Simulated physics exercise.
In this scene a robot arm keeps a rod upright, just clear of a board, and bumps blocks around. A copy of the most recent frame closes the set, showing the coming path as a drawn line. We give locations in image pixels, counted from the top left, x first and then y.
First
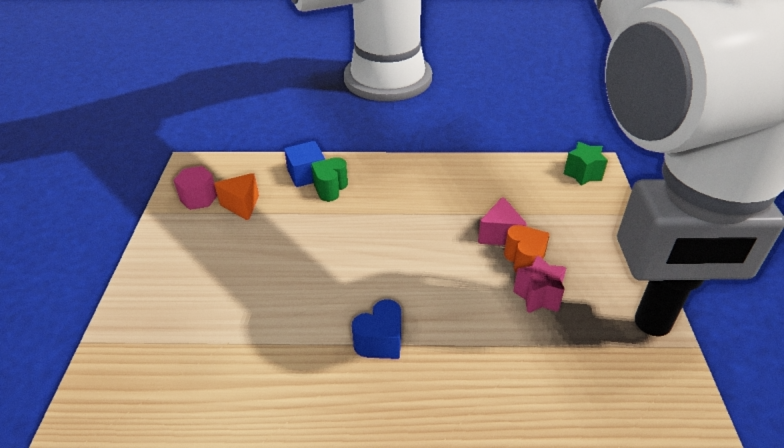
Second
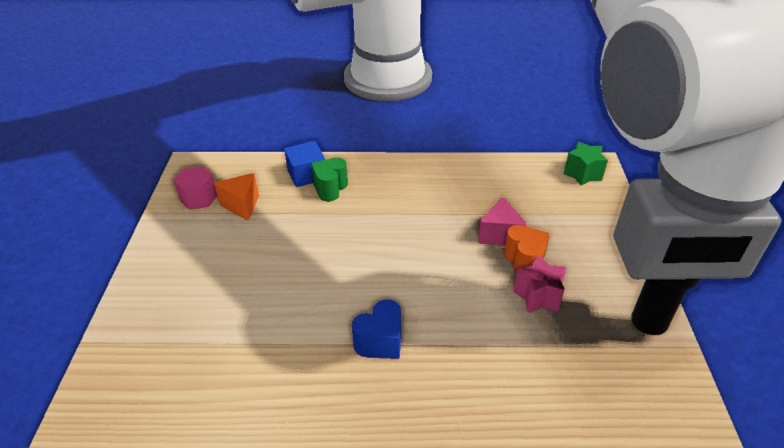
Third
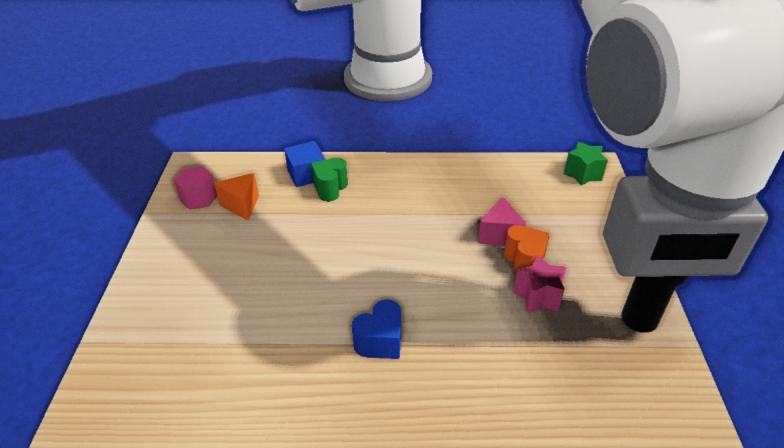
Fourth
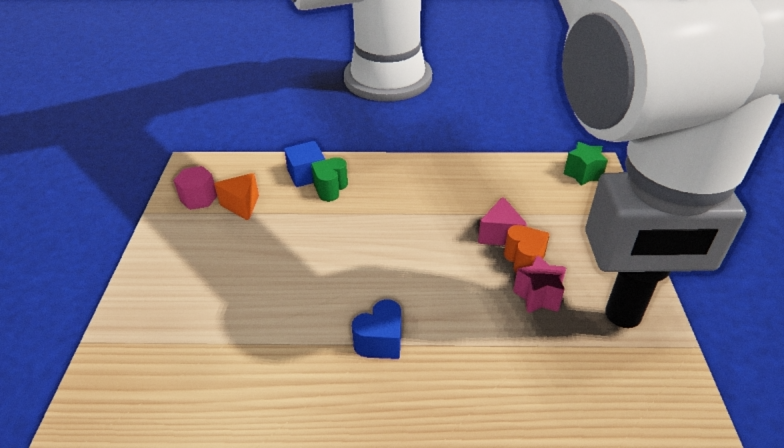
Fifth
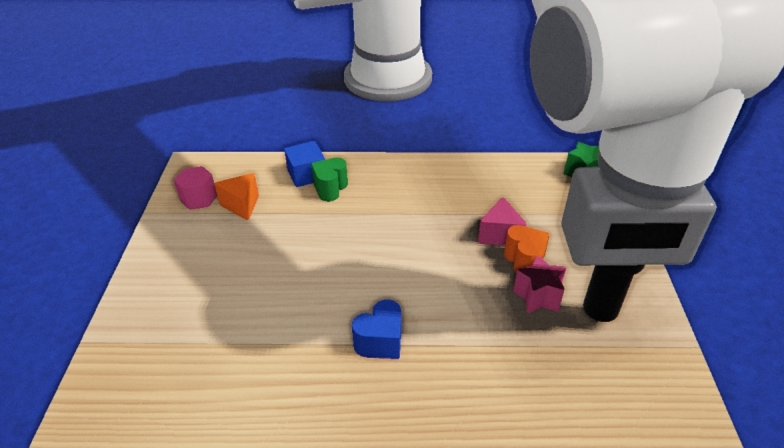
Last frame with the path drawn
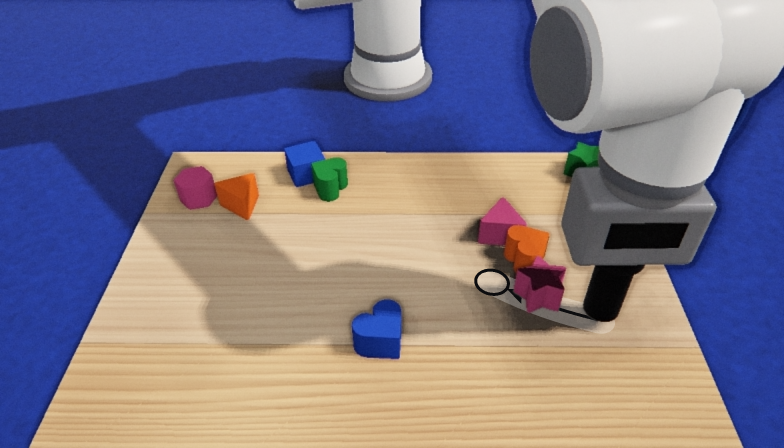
A robot arm slides its black rod left toward the pink star, touching no blocks.
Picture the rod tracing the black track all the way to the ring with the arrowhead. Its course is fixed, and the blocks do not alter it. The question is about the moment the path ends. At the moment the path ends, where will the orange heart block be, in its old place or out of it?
It is shoved along.
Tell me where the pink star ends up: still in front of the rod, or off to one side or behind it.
Kept ahead.
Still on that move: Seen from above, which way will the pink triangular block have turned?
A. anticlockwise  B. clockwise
It's A.
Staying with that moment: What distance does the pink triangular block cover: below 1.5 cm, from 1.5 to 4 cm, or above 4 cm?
Once the path ends, it will sit under 1.5 cm from where it is now.
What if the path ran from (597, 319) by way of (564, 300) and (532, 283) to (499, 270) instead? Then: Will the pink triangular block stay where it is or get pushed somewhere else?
It leaves its spot.
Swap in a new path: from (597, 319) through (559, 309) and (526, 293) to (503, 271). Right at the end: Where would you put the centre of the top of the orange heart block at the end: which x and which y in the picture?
The centre of its top will be at (515, 227).
The line goes from (597, 319) via (542, 303), ending at (492, 282).
On the path given first. One third of the way, rod at (561, 298); pink star at (533, 271), turned 25° clockwise.
Two thirds of the way, rod at (527, 286); pink triangular block at (504, 208), turned 30° anticlockwise; orange heart block at (517, 231), turned 55° clockwise; pink star at (499, 260), turned 20° clockwise.
At the end, rod at (494, 271); pink triangular block at (504, 208), turned 30° anticlockwise; orange heart block at (516, 231), turned 55° clockwise; pink star at (467, 246), turned 25° clockwise.
